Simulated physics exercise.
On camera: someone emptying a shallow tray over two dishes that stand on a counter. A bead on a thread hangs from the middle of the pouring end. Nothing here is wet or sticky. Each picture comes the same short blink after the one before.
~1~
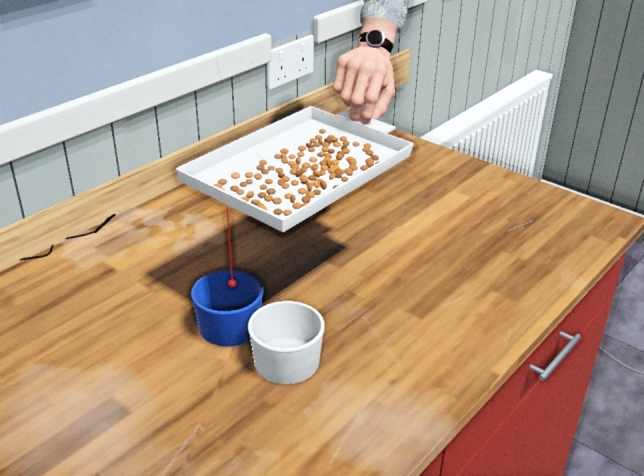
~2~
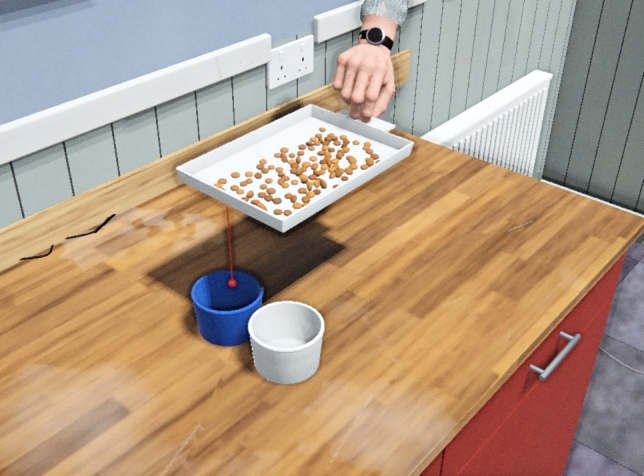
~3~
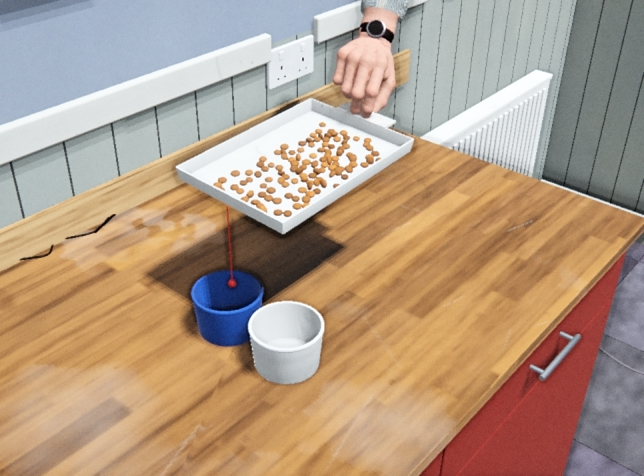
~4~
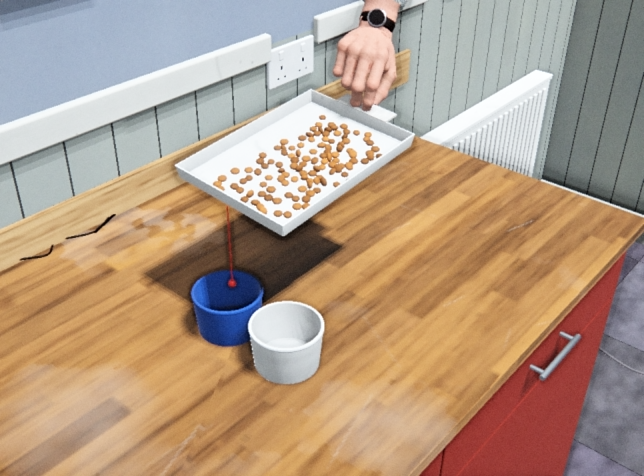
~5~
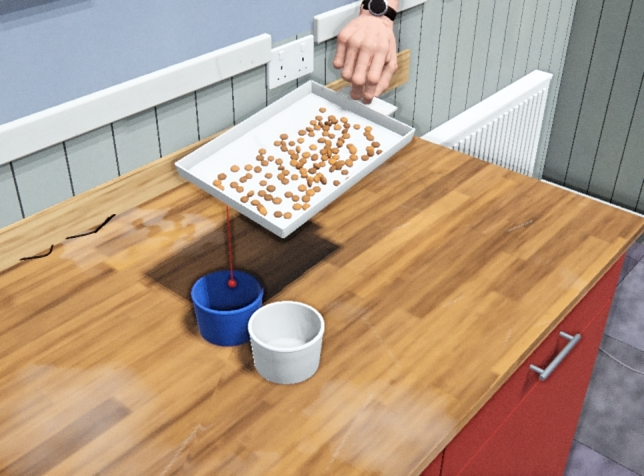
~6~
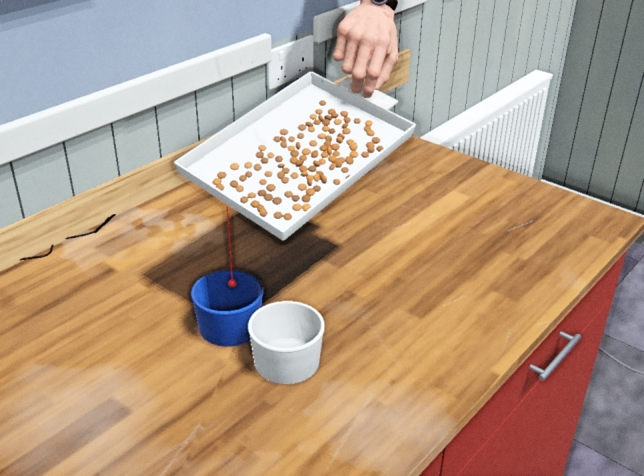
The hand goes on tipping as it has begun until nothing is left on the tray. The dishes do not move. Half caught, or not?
Together they catch more than half.
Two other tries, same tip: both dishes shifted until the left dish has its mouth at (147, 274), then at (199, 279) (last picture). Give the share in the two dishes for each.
The first gives 0 %, the second 60 %.
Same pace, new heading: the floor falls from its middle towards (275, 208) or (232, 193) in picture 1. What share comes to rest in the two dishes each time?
Roughly 80 per cent, and 20 per cent.
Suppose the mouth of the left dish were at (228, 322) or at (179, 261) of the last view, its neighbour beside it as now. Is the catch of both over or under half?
First not half, then below a half.
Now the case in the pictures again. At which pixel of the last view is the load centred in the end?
At about (284, 353).
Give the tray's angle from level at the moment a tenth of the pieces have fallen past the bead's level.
At some 95 degrees.
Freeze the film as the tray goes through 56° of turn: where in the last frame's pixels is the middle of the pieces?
Roughly at (299, 187).
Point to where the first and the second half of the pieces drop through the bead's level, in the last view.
At about (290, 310), then at (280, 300).
Soon after the last picture, tray tipped steeply; all on the tray.
A little later, tray tipped right over; most on the tray; a small part in the right dish; a small part in the air.
Later still, tray tipped past a quarter turn; nearly all in the right dish; a small part outside both.
At rest, tray tipped past a quarter turn; nearly all in the right dish; none in the left dish; a small part outside both.
